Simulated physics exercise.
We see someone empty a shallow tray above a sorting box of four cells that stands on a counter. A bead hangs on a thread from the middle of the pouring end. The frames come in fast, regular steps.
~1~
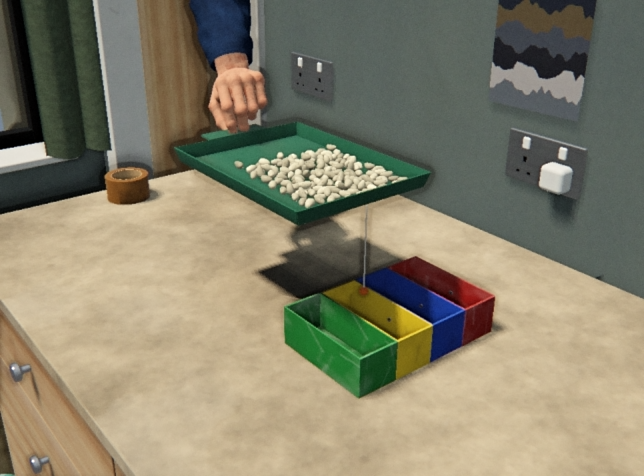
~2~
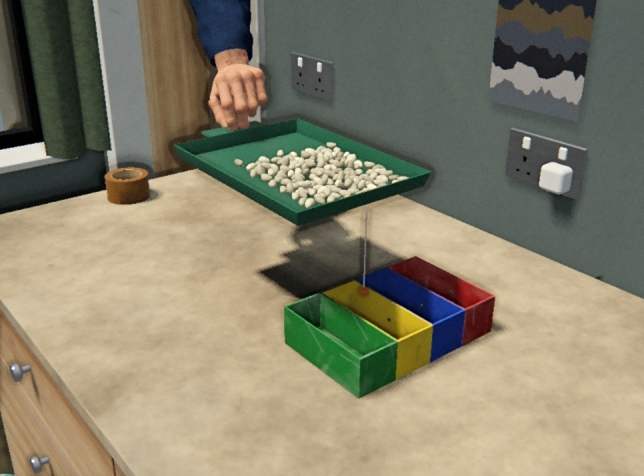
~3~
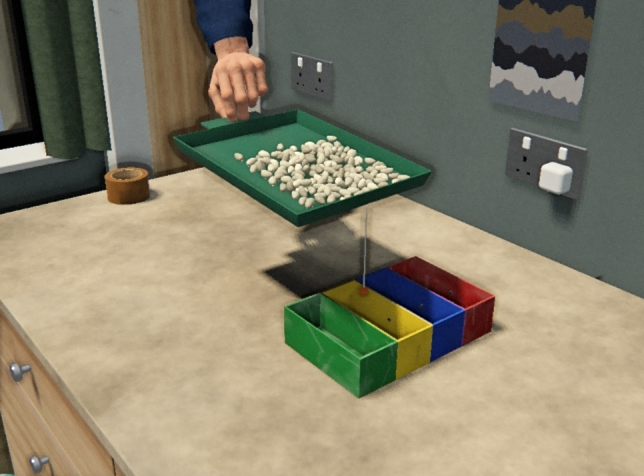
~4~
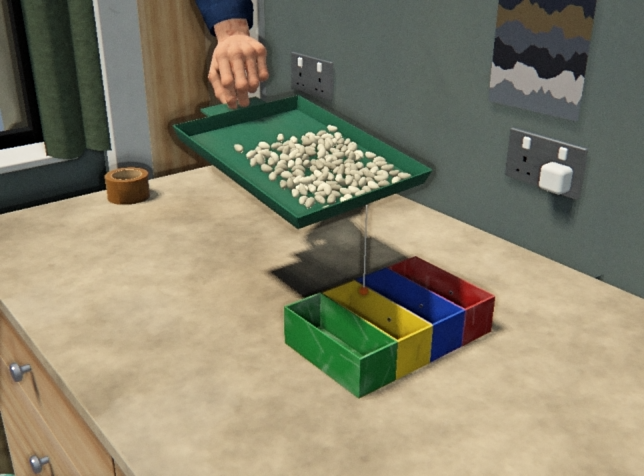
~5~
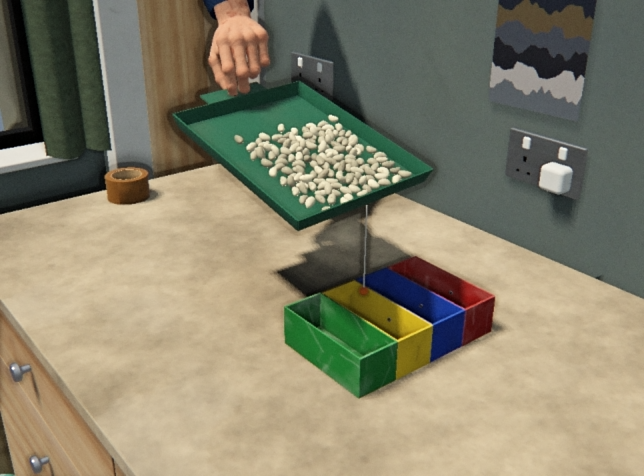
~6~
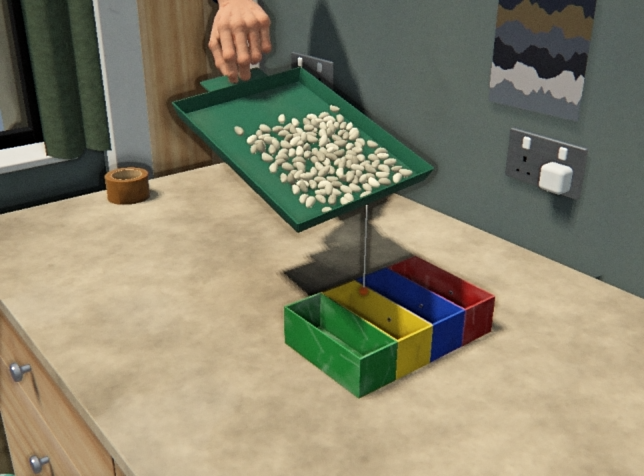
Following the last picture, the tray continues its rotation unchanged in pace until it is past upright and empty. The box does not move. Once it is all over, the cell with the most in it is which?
It is the green cell that has the most.
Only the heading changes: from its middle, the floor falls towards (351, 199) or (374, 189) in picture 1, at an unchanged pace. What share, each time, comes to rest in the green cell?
Lab note: Case 1 near 20 %, case 2 near 0 %.
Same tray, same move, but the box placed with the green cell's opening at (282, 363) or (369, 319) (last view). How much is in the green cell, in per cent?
That makes 0 per cent, followed by 20 per cent.
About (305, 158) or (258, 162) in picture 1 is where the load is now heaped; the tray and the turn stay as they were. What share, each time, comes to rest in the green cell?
Estimate: 30 % first, 40 % second.
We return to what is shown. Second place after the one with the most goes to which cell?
Runner-up - the cell in yellow.
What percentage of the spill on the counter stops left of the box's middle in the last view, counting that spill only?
Roughly 90 percent.
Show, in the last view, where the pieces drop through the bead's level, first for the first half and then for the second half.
Roughly (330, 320) first, then roughly (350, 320).
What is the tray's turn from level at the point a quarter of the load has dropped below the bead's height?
That happens at close to 105 degrees.
Soon after the last picture, tray tipped steeply; nearly all on the tray; a stray few falling or outside the box.
A little later, tray tipped right over; about half on the tray; a small part in the green cell; a stray few in the yellow cell; about half falling or outside the box.
Later still, tray tipped past a quarter turn; about a third in the green cell; a small part in the yellow cell; a stray few in the blue cell; about half falling or outside the box.
At rest, tray tipped past a quarter turn; about a third in the green cell; a small part in the yellow cell; a stray few in the blue cell; none in the red cell; about half outside the box.
